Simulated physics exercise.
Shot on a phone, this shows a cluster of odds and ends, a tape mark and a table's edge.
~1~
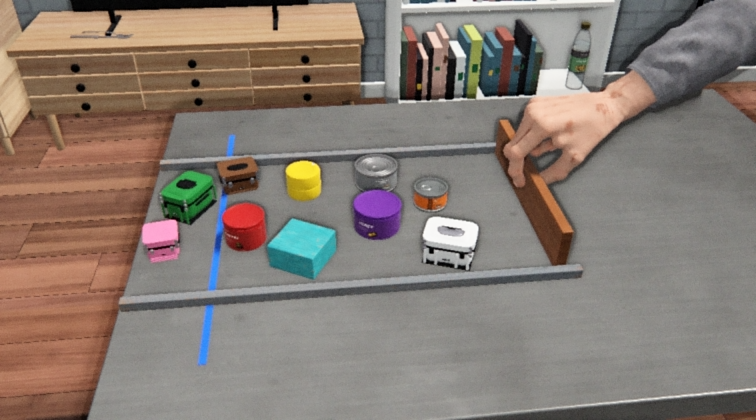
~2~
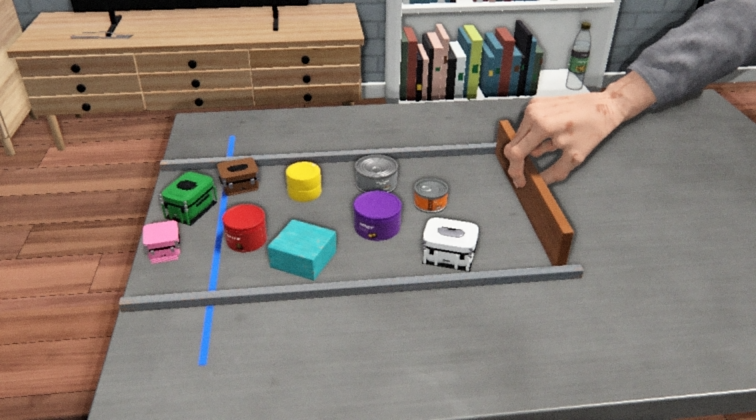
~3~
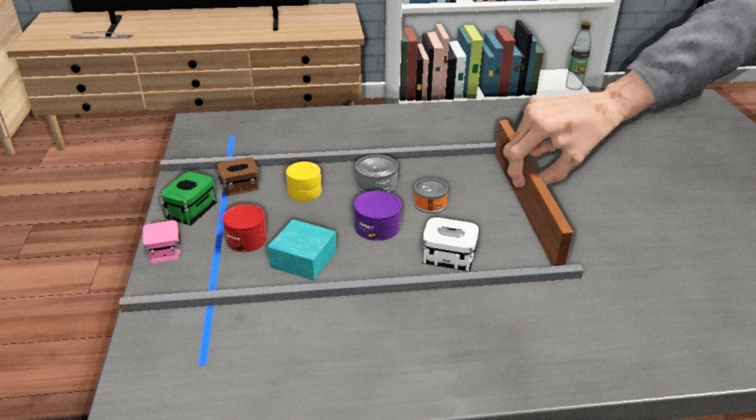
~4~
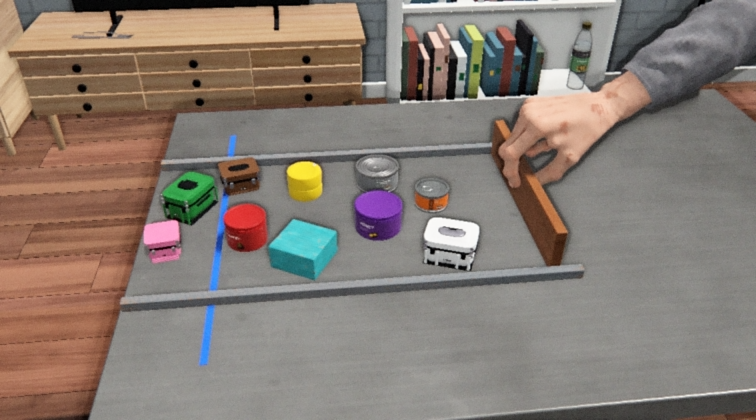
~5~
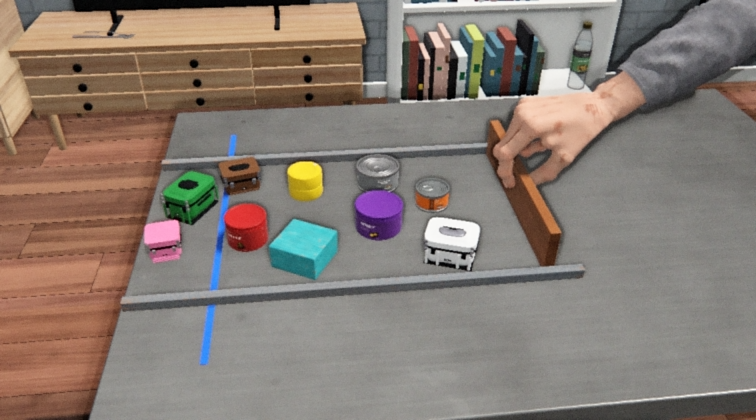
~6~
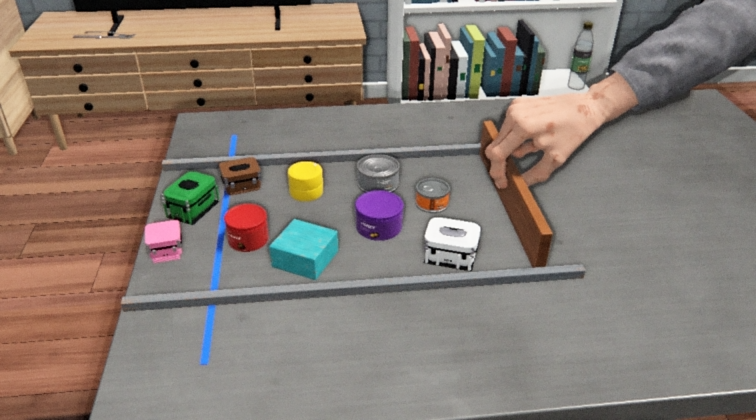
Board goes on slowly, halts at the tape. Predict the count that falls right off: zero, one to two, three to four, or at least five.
The way I see it, one or two of them end up off the end.
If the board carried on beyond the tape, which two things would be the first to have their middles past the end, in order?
Pink case and then green case.
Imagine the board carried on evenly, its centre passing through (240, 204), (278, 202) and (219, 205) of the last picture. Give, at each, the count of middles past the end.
Counts: 1, 0, 2.
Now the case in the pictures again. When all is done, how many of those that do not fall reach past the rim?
The total comes out at 3.
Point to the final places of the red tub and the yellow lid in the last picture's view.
First (156, 219), then (175, 198).
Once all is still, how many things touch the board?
4.
A little later, none off yet; pink case at rest near (165, 242); green case at rest near (191, 197); brown case at rest near (241, 177).
Next, none off yet; pink case moving near (158, 242); green case moving near (186, 195); brown case shifted about its own width near (215, 176).
When it is over, the number that fall off is one or two; down, green case and pink case.
